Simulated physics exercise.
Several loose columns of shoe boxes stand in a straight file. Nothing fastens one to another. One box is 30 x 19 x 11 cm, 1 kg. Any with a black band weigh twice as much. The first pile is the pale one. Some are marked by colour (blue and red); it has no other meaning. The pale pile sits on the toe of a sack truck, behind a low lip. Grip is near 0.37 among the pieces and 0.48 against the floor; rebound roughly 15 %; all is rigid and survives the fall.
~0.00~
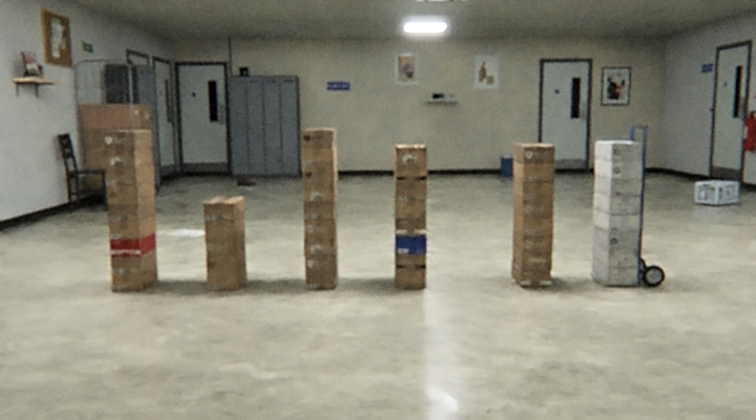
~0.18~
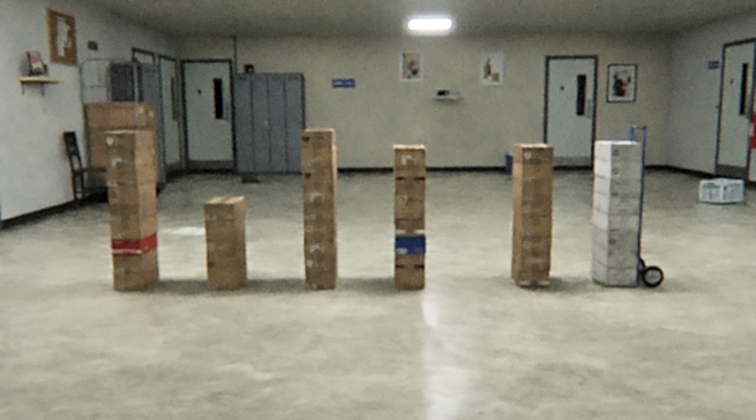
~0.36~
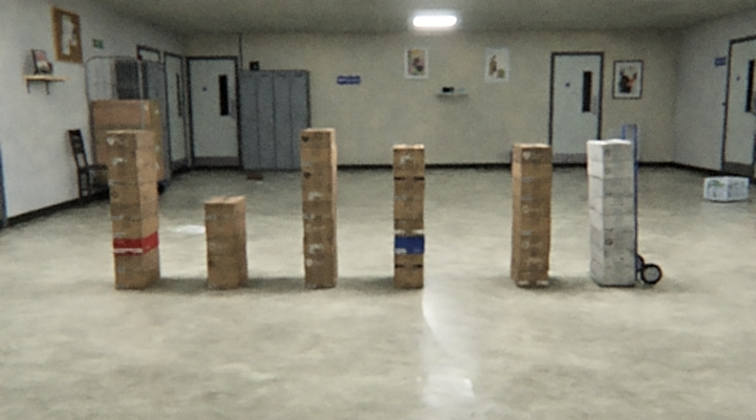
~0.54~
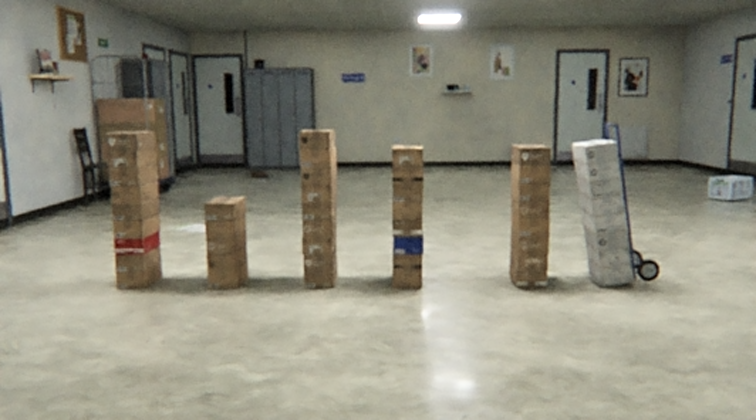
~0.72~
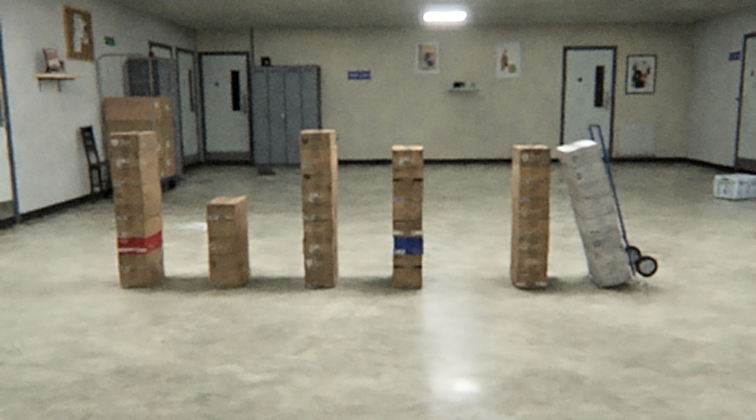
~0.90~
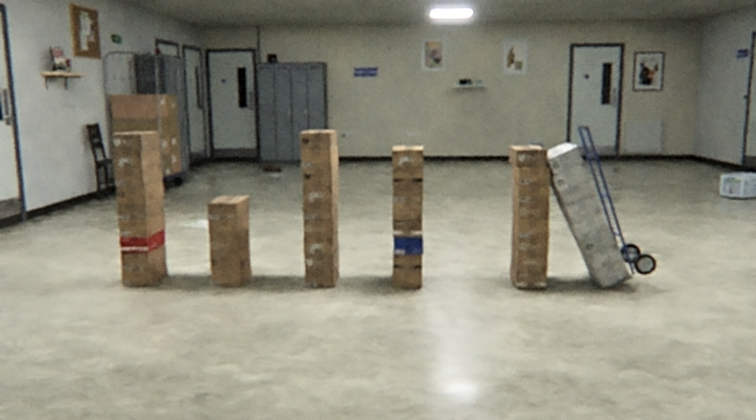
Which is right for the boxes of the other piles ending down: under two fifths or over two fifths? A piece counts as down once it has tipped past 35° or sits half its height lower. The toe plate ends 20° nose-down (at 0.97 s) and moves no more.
Ending down: More than two fifths.
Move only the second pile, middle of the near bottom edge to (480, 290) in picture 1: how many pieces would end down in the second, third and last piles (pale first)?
In that case second 0, third 0, last 0.
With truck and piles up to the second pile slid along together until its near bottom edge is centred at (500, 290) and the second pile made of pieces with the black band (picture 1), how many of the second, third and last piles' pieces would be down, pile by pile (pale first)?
Then second 0, third 0, last 0.
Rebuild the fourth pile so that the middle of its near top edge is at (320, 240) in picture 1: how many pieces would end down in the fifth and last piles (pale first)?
In that case fifth 0, last 0.
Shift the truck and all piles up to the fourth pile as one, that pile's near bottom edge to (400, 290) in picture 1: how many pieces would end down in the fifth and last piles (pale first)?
In that case fifth 4, last 0.
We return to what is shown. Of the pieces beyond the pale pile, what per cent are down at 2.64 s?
By then 40 per cent.
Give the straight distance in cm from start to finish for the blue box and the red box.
Moved: Blue 35, red 5.
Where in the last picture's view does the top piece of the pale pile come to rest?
At about (467, 244).
Around 1.38 s, 8 of the pale pile down; none of the 39 other boxes down, 8 disturbed.
Around 1.80 s, 8 of the pale pile down; 8 of the 39 other boxes down; blue box displaced 19 mm.
Around 2.64 s, 8 of the pale pile down; 15 of the 39 other boxes down; blue box tipped 54°, 13 cm lower.
Around 3.30 s, 8 of the pale pile down; 22 of the 39 other boxes down; blue box tipped 55°, 16 cm lower.
Finally (4.2 s), 8 of the pale pile down; 26 of the 39 other boxes down; blue box tipped 55°, 16 cm lower; red box displaced 25 mm. That is 67 per cent. Seen by the last camera, middles, blue box near (360, 266), red box near (140, 240).
